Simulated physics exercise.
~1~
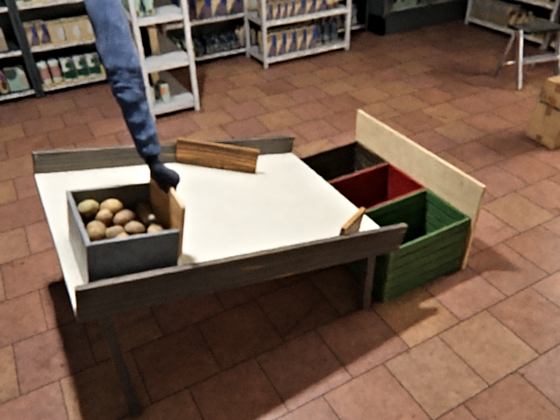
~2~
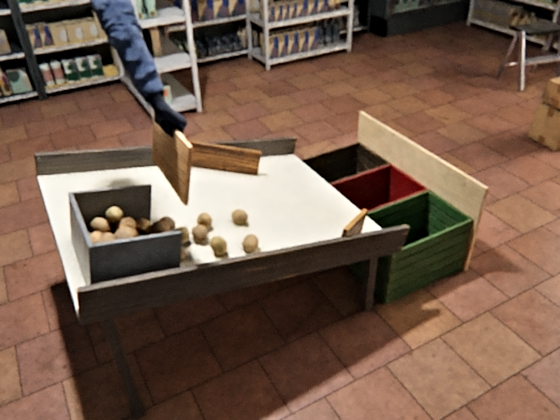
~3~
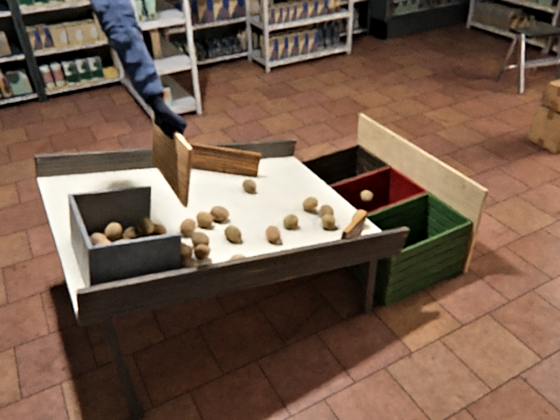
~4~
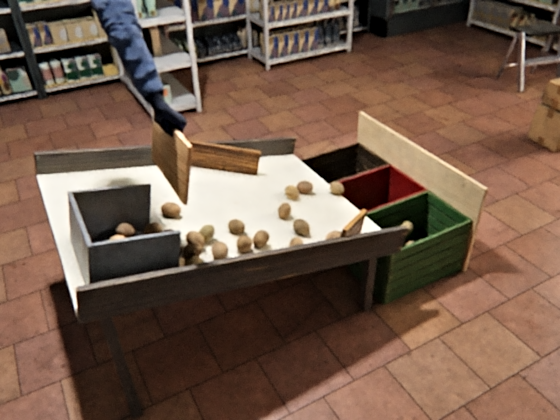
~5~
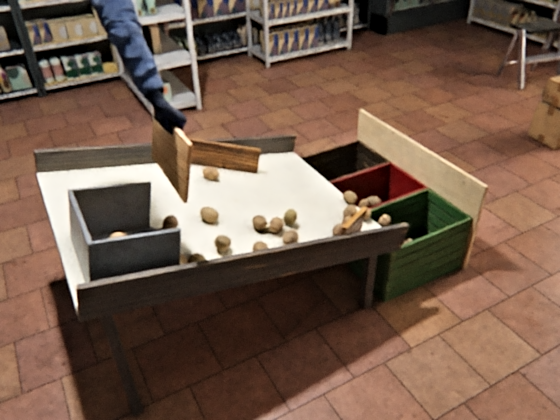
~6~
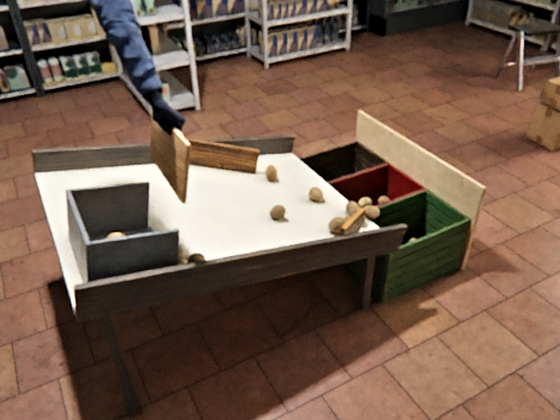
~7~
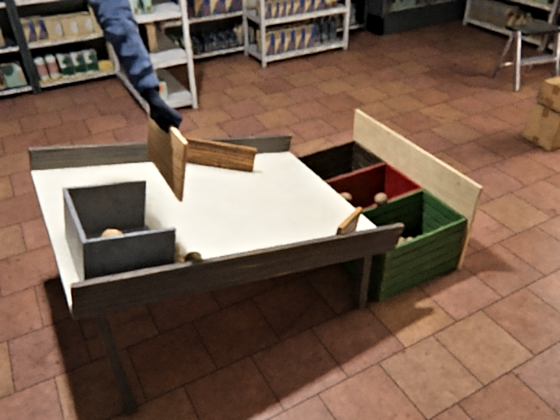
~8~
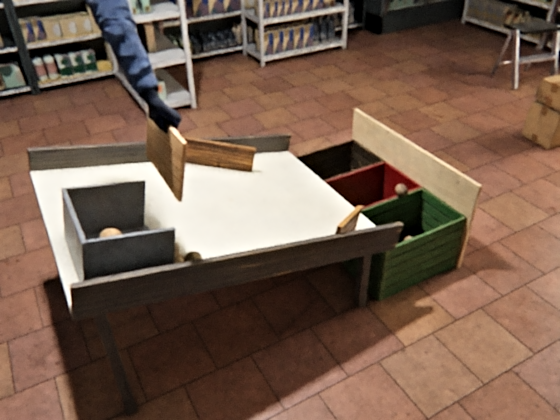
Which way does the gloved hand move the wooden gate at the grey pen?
The hand moves the gate upward, clear of the brown lumps, and keeps holding it there.
